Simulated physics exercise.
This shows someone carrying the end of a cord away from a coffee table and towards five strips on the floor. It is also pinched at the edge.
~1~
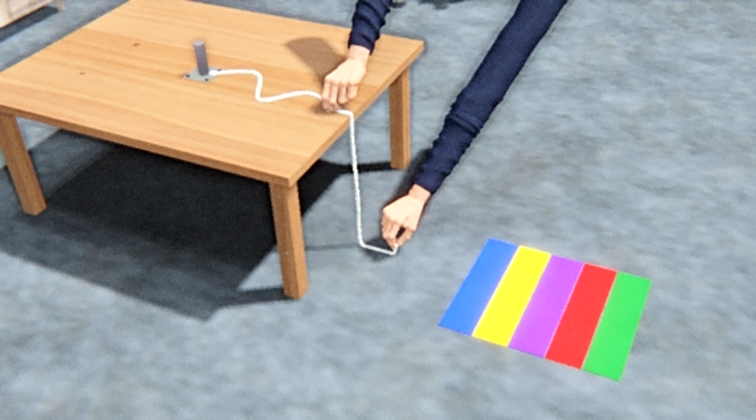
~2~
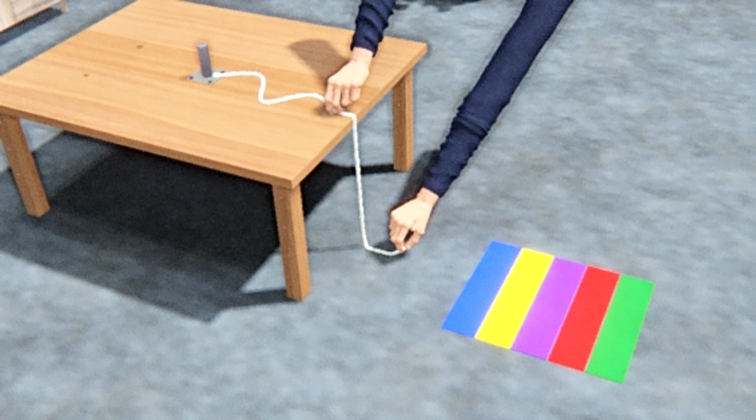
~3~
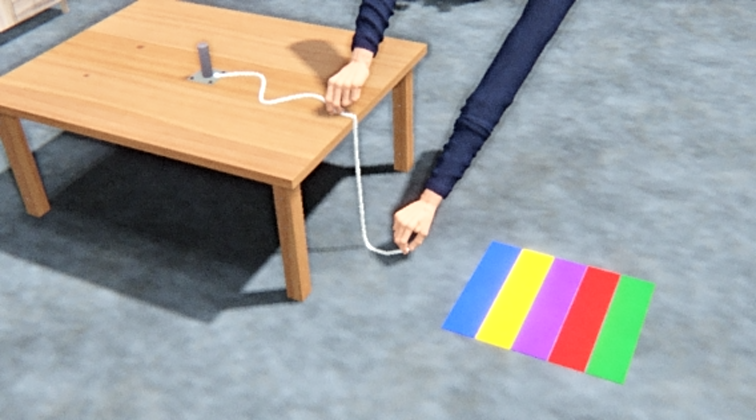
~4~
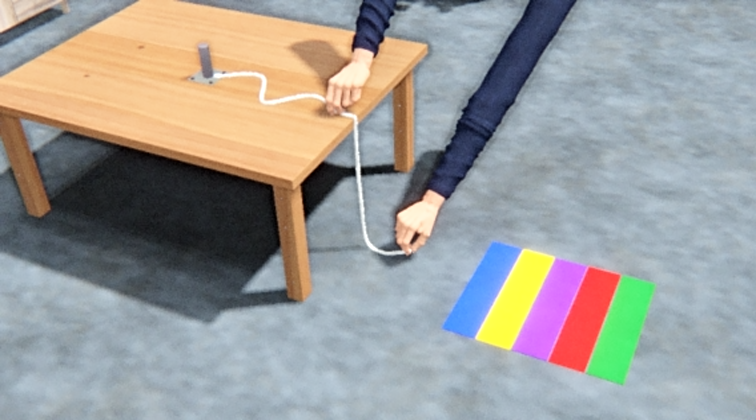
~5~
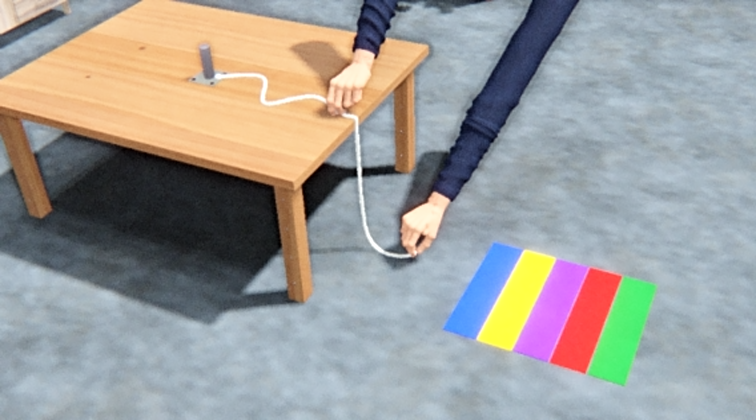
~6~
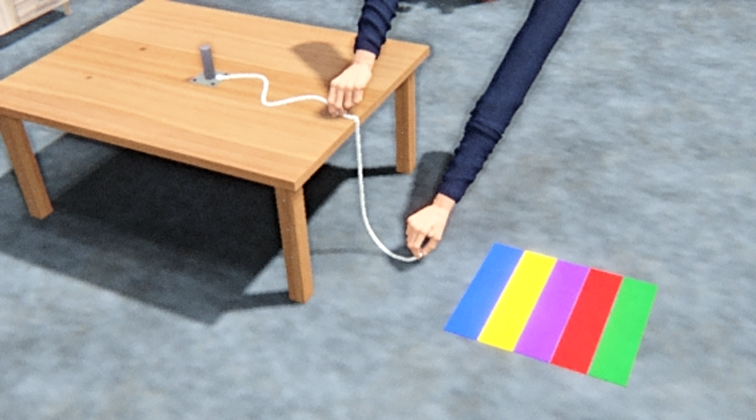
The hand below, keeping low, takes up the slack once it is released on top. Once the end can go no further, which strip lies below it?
The purple strip lies below it.
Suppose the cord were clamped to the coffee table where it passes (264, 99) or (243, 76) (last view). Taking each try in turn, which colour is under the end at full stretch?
Strip per try: Yellow / purple.
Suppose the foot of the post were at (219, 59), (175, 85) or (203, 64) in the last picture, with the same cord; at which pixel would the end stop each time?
Roughly (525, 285), (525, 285) and (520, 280).
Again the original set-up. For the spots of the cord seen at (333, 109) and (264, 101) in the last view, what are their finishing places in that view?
Around (370, 131); the other one around (295, 101).
Early on, end near (490, 274); over blue.
Midway, end near (533, 286); over yellow.
At the end of the slack, end near (558, 292); over purple. It gets as far as the purple strip.
